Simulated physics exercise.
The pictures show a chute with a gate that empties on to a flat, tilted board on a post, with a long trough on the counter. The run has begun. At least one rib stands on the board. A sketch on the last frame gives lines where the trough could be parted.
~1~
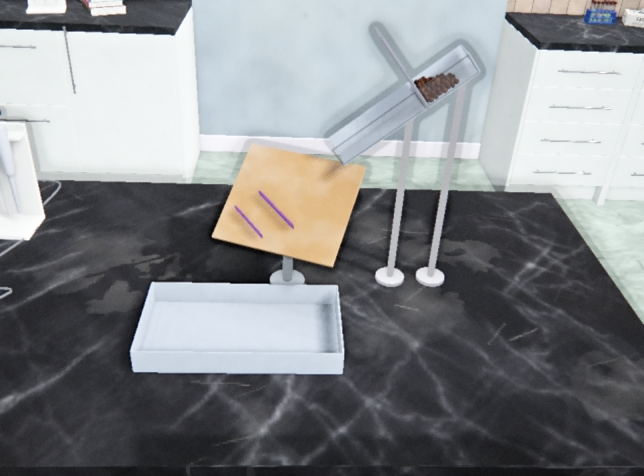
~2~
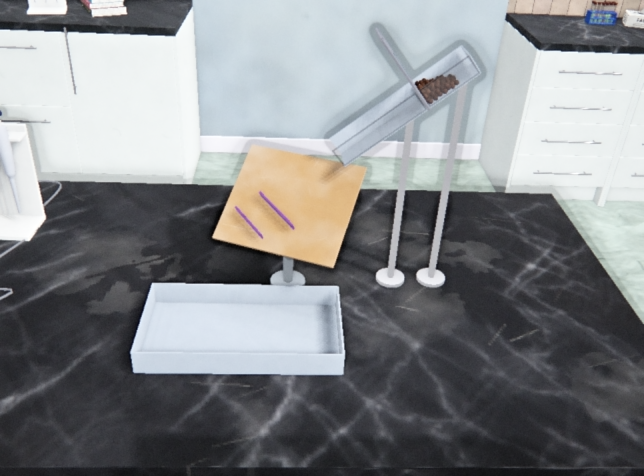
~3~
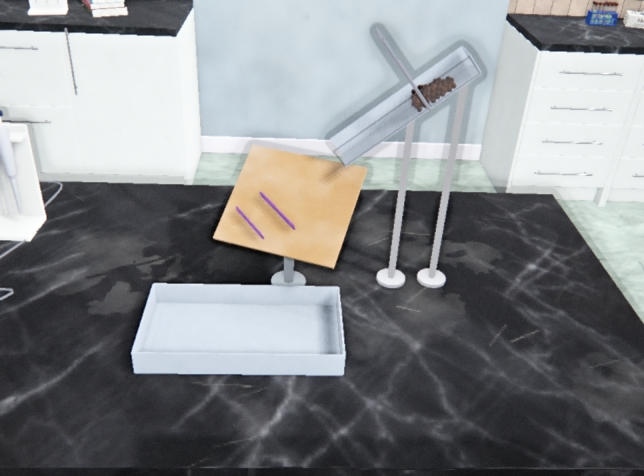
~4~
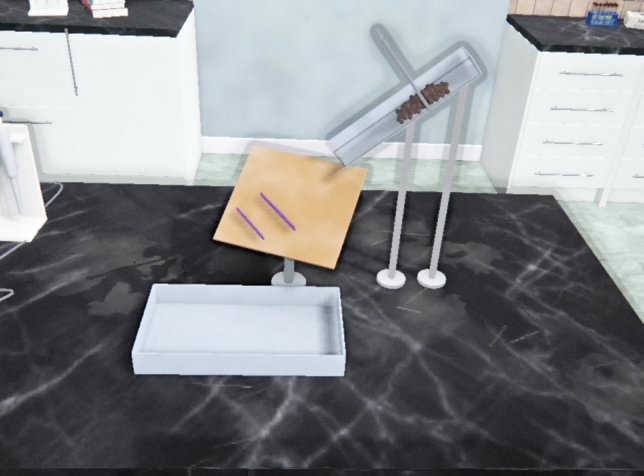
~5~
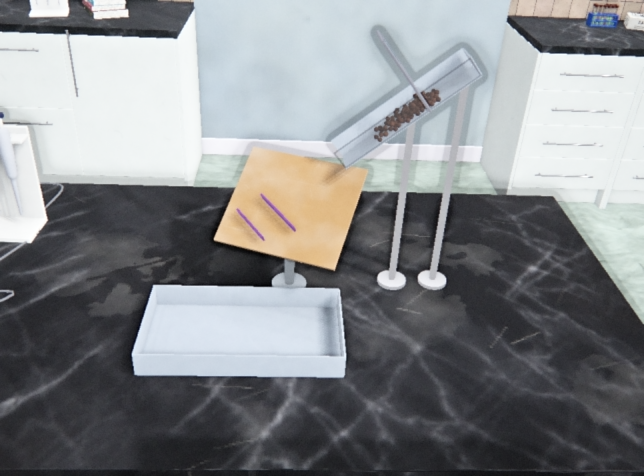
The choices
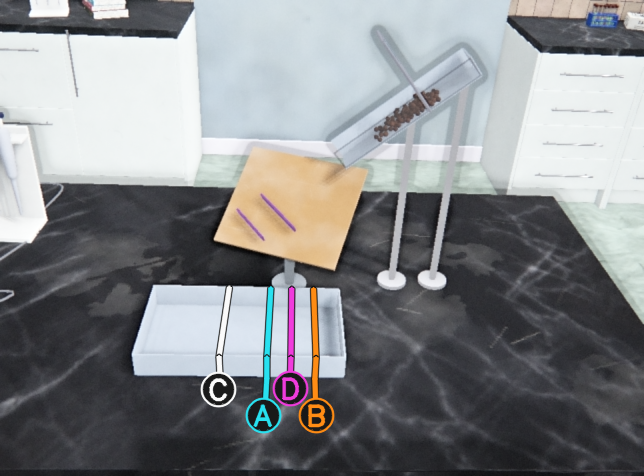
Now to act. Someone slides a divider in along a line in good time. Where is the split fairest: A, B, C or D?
I would pick line D.
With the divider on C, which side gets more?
Right.
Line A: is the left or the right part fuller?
The right side.
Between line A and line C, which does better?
That is line A.
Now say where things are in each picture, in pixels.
Load behind the gate (432, 83), allspice berries; lip of the chute (342, 159), sloping fairly steeply, in the first frame.
Middle of the board (290, 202), tilted fairly steeply; middle of its low edge (271, 252); of its high edge (308, 155), in the second frame.
Front corners of the trough (132, 353) and (345, 355), empty; front of the load (414, 104), in the third frame.
Middle of the load (421, 98); its front (399, 120), roughly a third of the way to the lip; rib from (236, 207) to (262, 236); rib from (260, 193) to (293, 226), in the fourth frame.
Middle of the load (408, 110); its front (376, 137), roughly two thirds of the way to the lip, in the fifth frame.
On the marked copy, line A crosses the front rim at (266, 356); line B crosses the front rim at (316, 357); line C crosses the front rim at (219, 356); line D crosses the front rim at (290, 356).
With A, of what is caught, roughly a quarter on the left of the divider, the larger part on the right.
With B, of what is caught, almost all on the left of the divider, about a tenth on the right.
With C, of what is caught, about a tenth on the left of the divider, almost all on the right.
With D, of what is caught, roughly a third on the left of the divider, roughly two thirds on the right.
